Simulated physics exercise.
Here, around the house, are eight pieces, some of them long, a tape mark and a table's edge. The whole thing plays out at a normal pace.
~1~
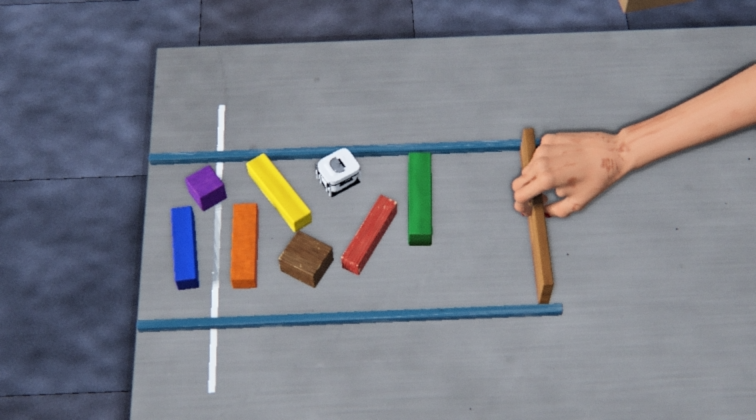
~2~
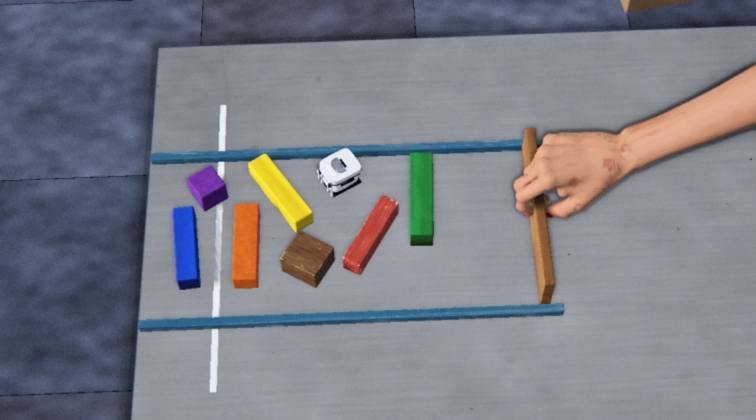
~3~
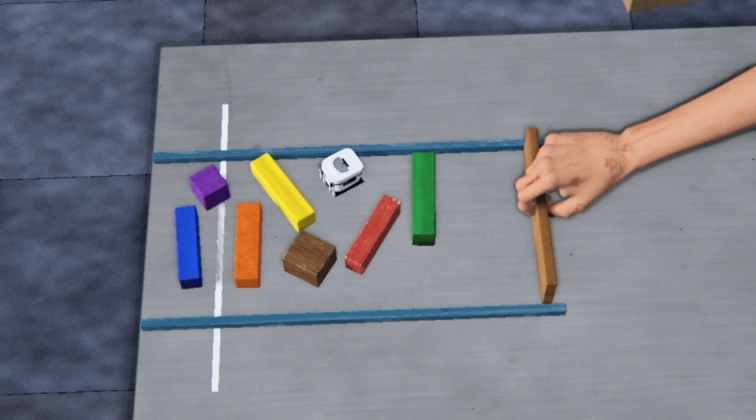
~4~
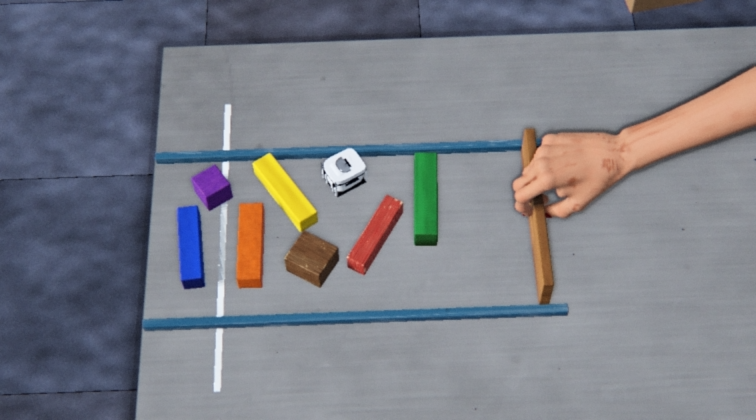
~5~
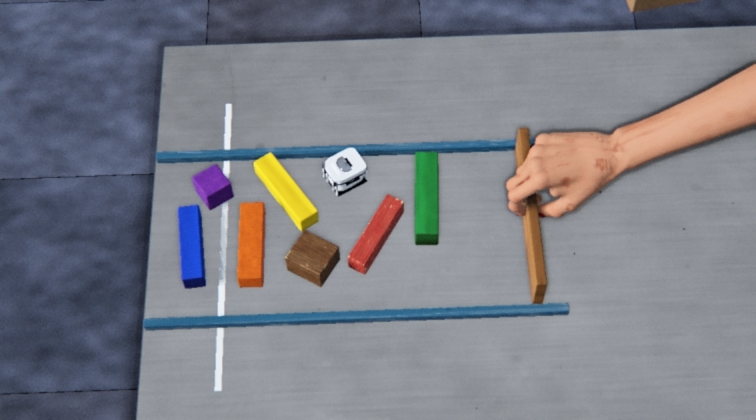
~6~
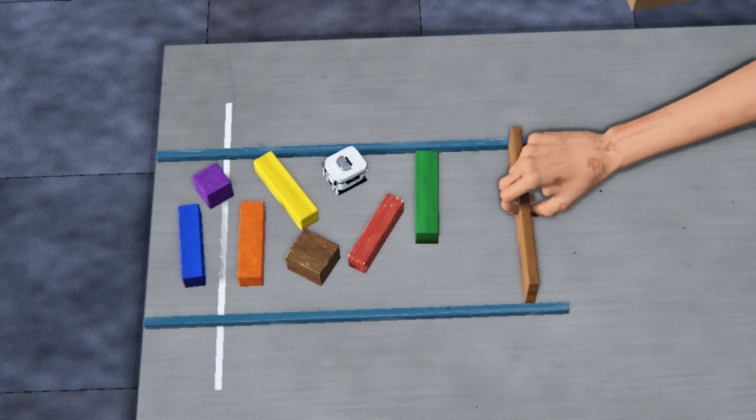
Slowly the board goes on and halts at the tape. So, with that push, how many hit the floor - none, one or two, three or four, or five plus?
The push clears three or four off the end, I'd bet.
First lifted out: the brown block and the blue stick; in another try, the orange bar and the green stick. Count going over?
The count is 1 in the first case and 0 in the second.
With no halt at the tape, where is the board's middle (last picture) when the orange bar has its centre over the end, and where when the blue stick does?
About (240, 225), and about (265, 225) for the other.
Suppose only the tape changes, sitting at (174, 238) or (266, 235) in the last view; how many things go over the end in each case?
7 and 0.
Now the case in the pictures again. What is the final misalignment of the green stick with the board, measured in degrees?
About 0 degrees.
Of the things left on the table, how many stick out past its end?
The total would be 2.
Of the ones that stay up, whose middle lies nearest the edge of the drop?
Yellow stick.
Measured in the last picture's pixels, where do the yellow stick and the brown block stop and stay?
Yellow stick: About (159, 200); brown block: About (163, 278).
Soon after, none off yet; blue stick at rest near (192, 245); purple block at rest near (213, 186); orange bar at rest near (252, 243).
After that, none off yet; blue stick at rest near (192, 245); purple block at rest near (213, 186); orange bar moving near (248, 244).
And then, none off yet; blue stick displaced a little near (153, 247); purple block displaced about its own width near (174, 189); orange bar displaced about its own width near (175, 252).
In the end, the number that fall off is three or four; gone, orange bar, purple block and blue stick.
